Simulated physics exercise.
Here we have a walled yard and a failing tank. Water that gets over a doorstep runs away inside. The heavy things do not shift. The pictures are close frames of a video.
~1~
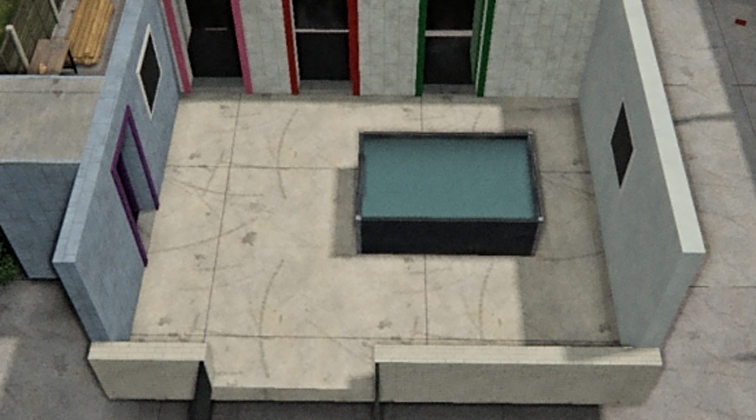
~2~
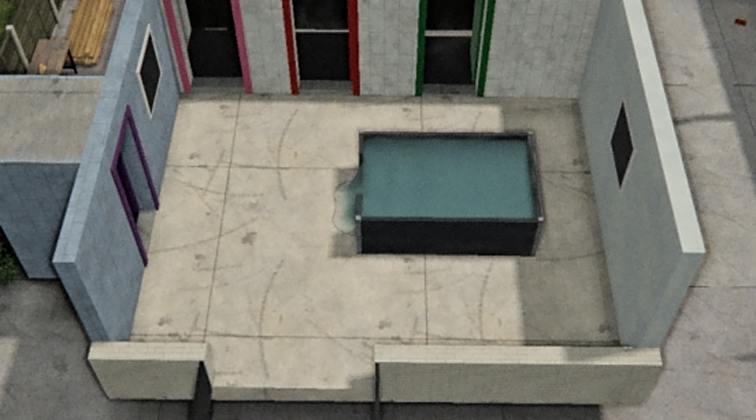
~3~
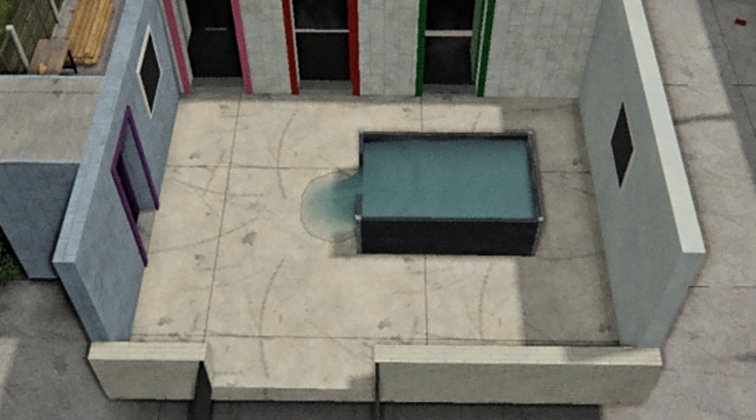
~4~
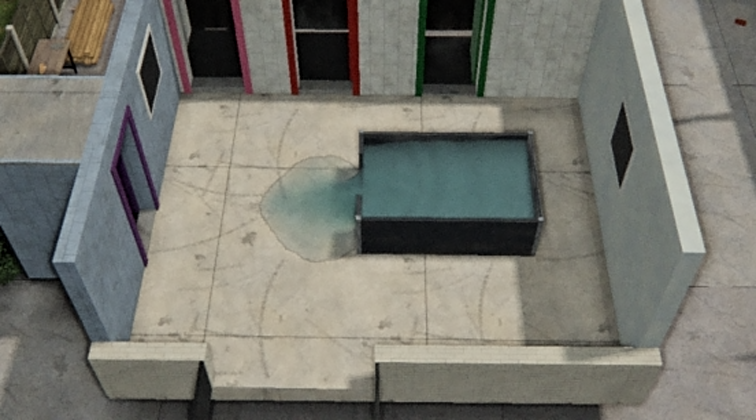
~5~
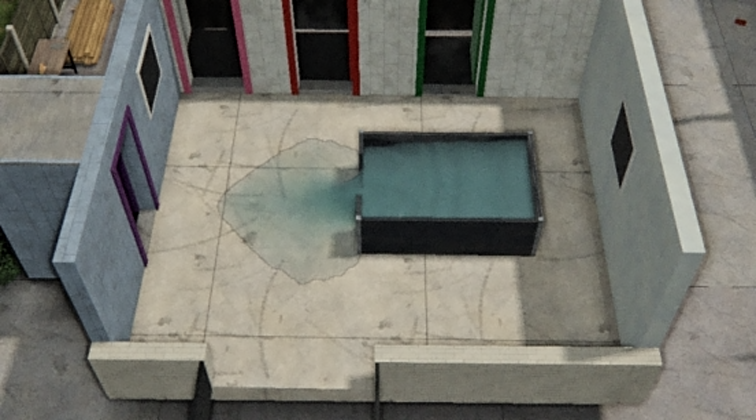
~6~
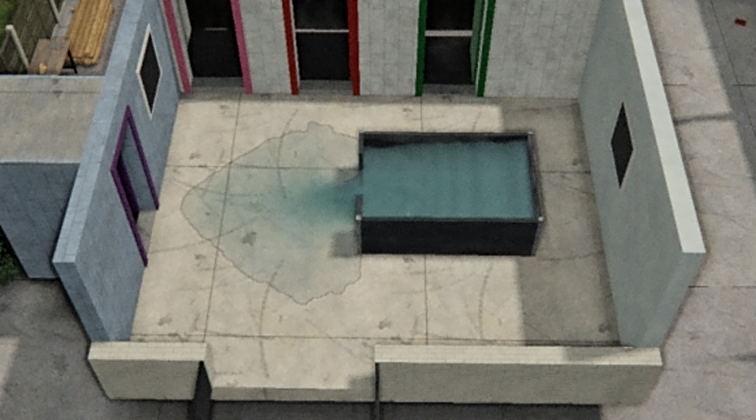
The clip opens on a walled concrete yard, seen from above, with still blue-green water filling a dark rectangular tank. Water begins pouring from the tank's left side, forming a small puddle on the pale floor. The puddle then fans out leftward into a broad, thin sheet, nearing the purple-framed doorway.
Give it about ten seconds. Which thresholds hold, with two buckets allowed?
In the end: The purple door takes more than that; the pink door takes more than that; the green door stays under that; the red door stays under that.
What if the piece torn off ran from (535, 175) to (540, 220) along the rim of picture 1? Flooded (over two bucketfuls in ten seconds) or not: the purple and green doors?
My reading: Purple goes over; green passes that mark.
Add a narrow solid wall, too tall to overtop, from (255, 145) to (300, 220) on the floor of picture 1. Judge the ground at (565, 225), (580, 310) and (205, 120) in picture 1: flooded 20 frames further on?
In that order: Dry, dry, covered.
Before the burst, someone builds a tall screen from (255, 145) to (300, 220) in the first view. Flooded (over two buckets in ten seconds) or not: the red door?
Red door takes more.
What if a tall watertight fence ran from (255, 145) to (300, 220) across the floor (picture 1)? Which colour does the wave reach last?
It is the green door.
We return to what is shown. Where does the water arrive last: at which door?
That is the door marked green.
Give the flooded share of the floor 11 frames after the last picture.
About 40 per cent.
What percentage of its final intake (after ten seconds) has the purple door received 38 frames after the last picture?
Roughly 85 per cent.
A moment on, water covers 35 % of the floor; the purple door over two buckets in, the pink door not reached, the green door not reached, the red door wet at the sill, nothing in.
Next, water covers 40 % of the floor; the purple door far over two buckets in, the pink door under two buckets in, the green door not reached, the red door wet at the sill, nothing in.
Then, water covers 45 % of the floor; the purple door far over two buckets in, the pink door over two buckets in, the green door not reached, the red door wet at the sill, nothing in.
Later, water covers 85 % of the floor; the purple door far over two buckets in, the pink door far over two buckets in, the green door wet at the sill, nothing in, the red door wet at the sill, nothing in.
In the end, water covers 100 % of the floor; the purple door far over two buckets in, the pink door far over two buckets in, the green door wet at the sill, nothing in, the red door wet at the sill, nothing in.
